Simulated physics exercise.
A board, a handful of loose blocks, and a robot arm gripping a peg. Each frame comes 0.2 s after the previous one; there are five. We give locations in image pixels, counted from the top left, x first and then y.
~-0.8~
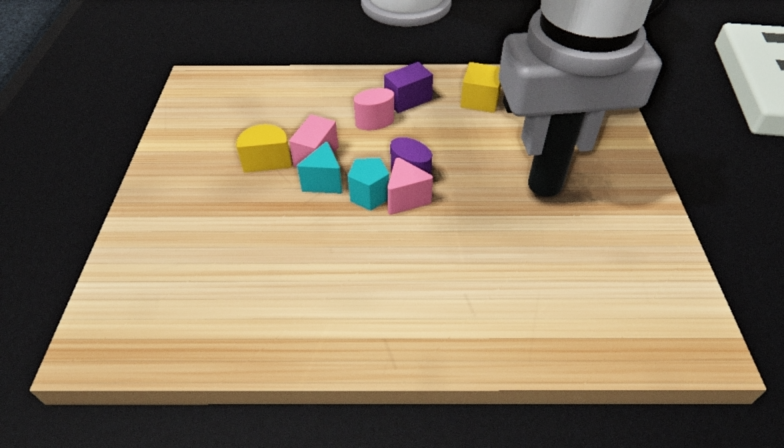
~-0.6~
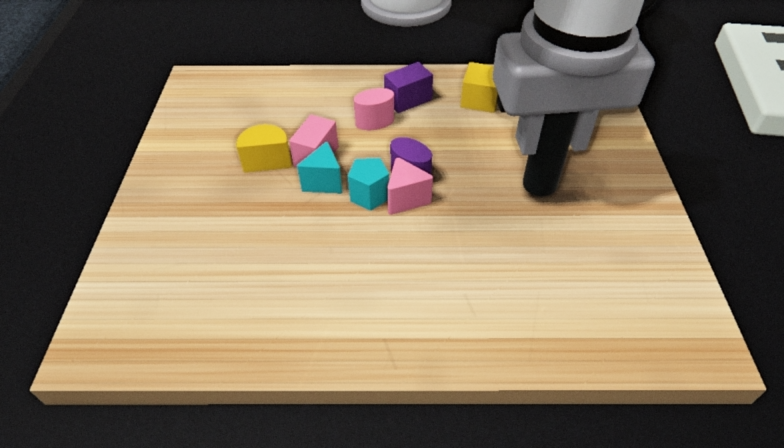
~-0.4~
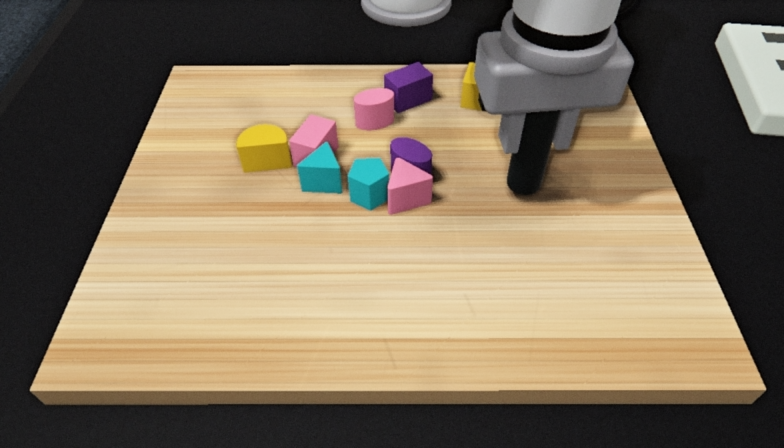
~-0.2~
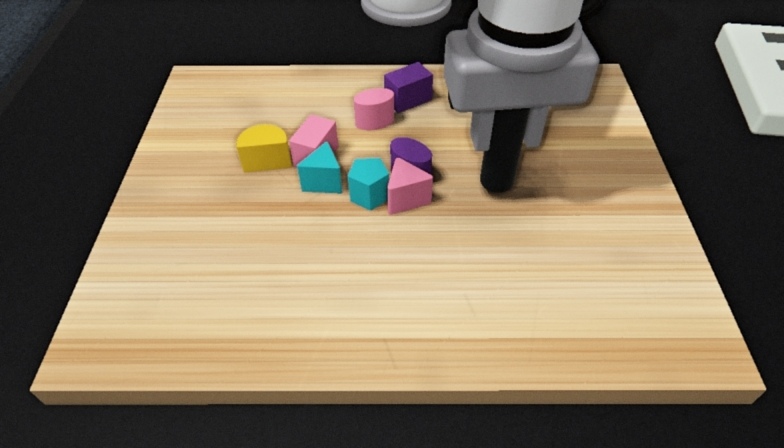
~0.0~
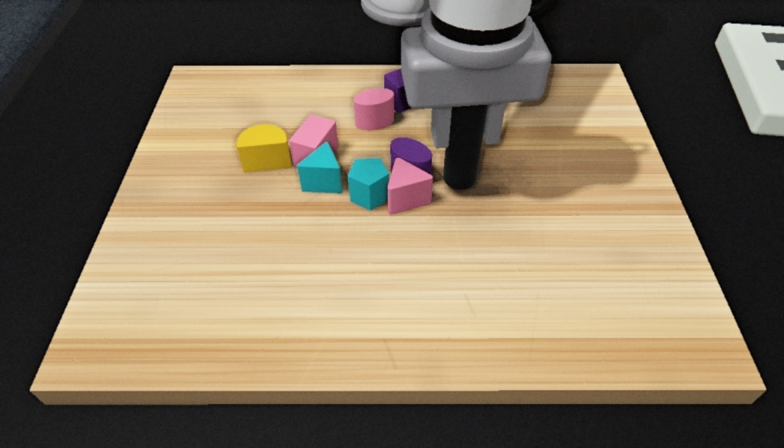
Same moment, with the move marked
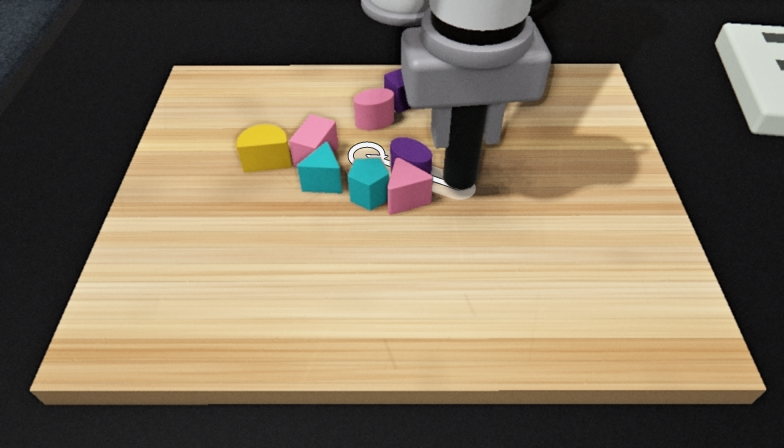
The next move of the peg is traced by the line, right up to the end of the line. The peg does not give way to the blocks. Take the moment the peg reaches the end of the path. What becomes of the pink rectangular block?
The push reaches it.
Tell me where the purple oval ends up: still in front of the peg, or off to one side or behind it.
It keeps leading.
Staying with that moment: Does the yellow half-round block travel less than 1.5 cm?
I'd say yes.
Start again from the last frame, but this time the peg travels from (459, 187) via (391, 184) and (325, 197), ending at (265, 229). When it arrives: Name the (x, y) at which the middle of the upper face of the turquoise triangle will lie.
I'd place it at (295, 157), taking the centre of its top.
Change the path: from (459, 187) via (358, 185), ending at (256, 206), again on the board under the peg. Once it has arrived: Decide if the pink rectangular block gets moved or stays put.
By the end it is where it was.
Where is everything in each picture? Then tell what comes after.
In the first picture, peg tip (545, 186); block tops, yellow half-round block (262, 135); pink rectangular block (313, 130); pink triangle (406, 174); purple oval (411, 149).
In the second picture, peg (539, 186); blocks unchanged.
In the third picture, peg (523, 185); blocks unchanged.
In the fourth picture, peg (497, 182); blocks unchanged.
In the fifth picture, peg (460, 179); yellow half-round block (262, 135); pink rectangular block (313, 130); pink triangle (406, 174); purple oval (411, 149).
Path on the board, from (459, 187) to (367, 155).
What follows on the original path. One third of the way, peg (427, 168); purple oval (390, 142).
Two thirds of the way, peg (395, 158); purple oval (359, 132).
At the end, peg (366, 147); yellow half-round block in place; pink rectangular block (303, 127), turned 40° anticlockwise; pink triangle in place; purple oval (332, 120), turned 15° clockwise.
